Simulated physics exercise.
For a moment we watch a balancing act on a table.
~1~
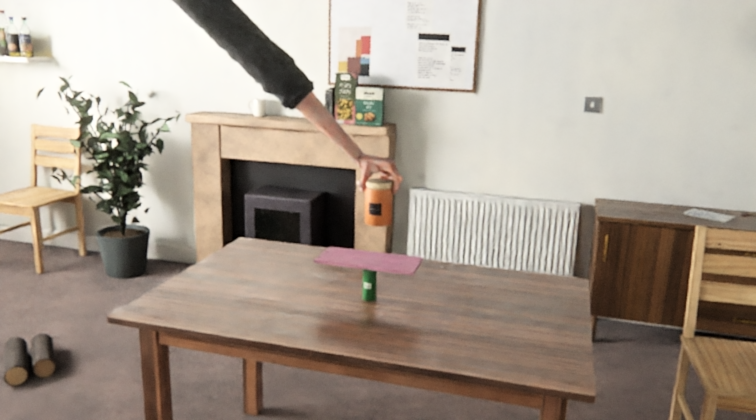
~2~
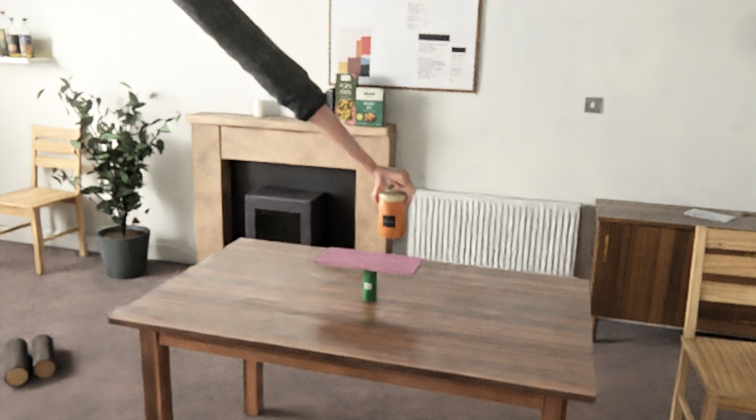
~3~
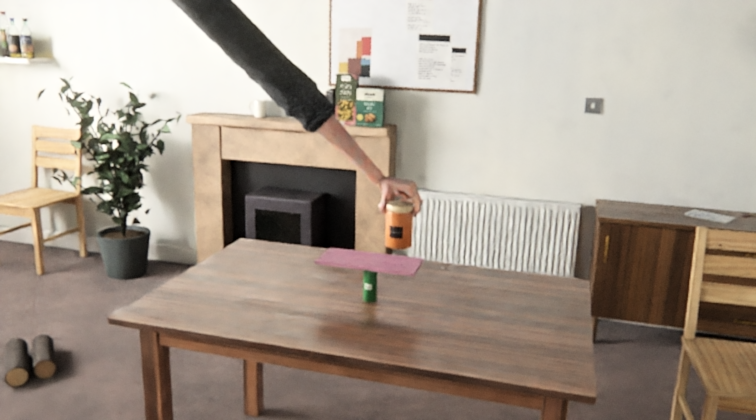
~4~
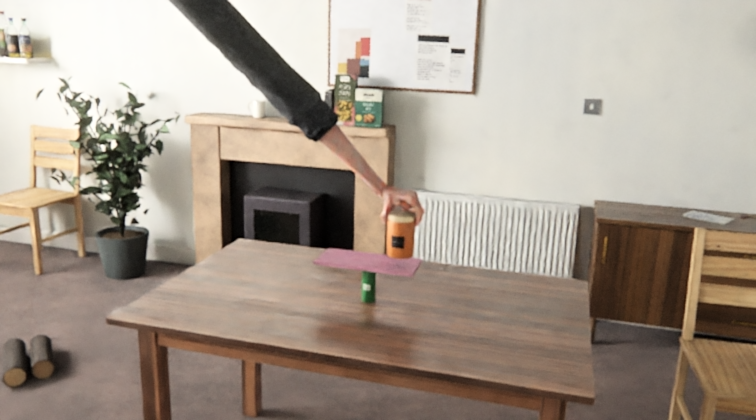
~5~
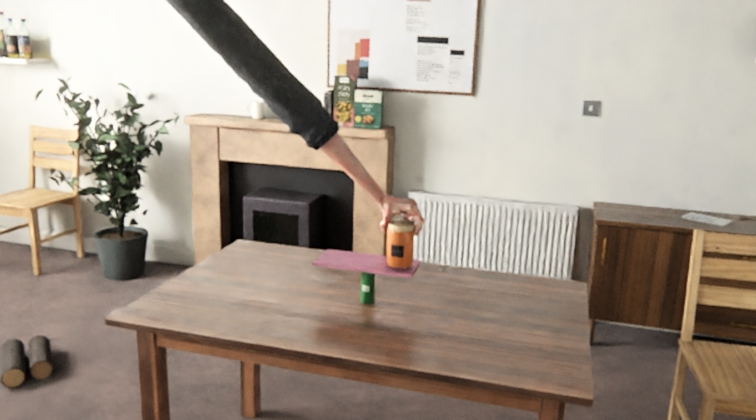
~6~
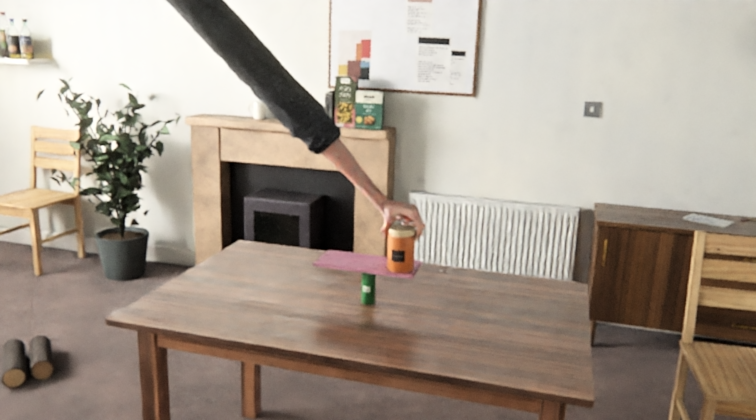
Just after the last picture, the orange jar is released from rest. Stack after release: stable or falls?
Well, once it's let go, not everything stays put there.
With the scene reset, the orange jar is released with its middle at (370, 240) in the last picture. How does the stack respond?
After that, it remains intact.
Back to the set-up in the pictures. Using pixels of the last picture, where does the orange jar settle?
Roughly at pixel (432, 301).
Then, 0.30 s later than the last frame, orange jar now fallen; pink board tilted by 58°.
Then, 0.40 s later than the last frame, pink board tilted by 68°; green shaker tilted by 12°.
Then, 0.60 s later than the last frame, pink board tilted by 40°; green shaker tilted by 39°.
Then, 0.80 s later than the last frame, green shaker and pink board now fallen.
When it is over, fallen, green shaker, orange jar and pink board. End places, in pixels of the last picture, orange jar near (432, 301). The stack comes apart.
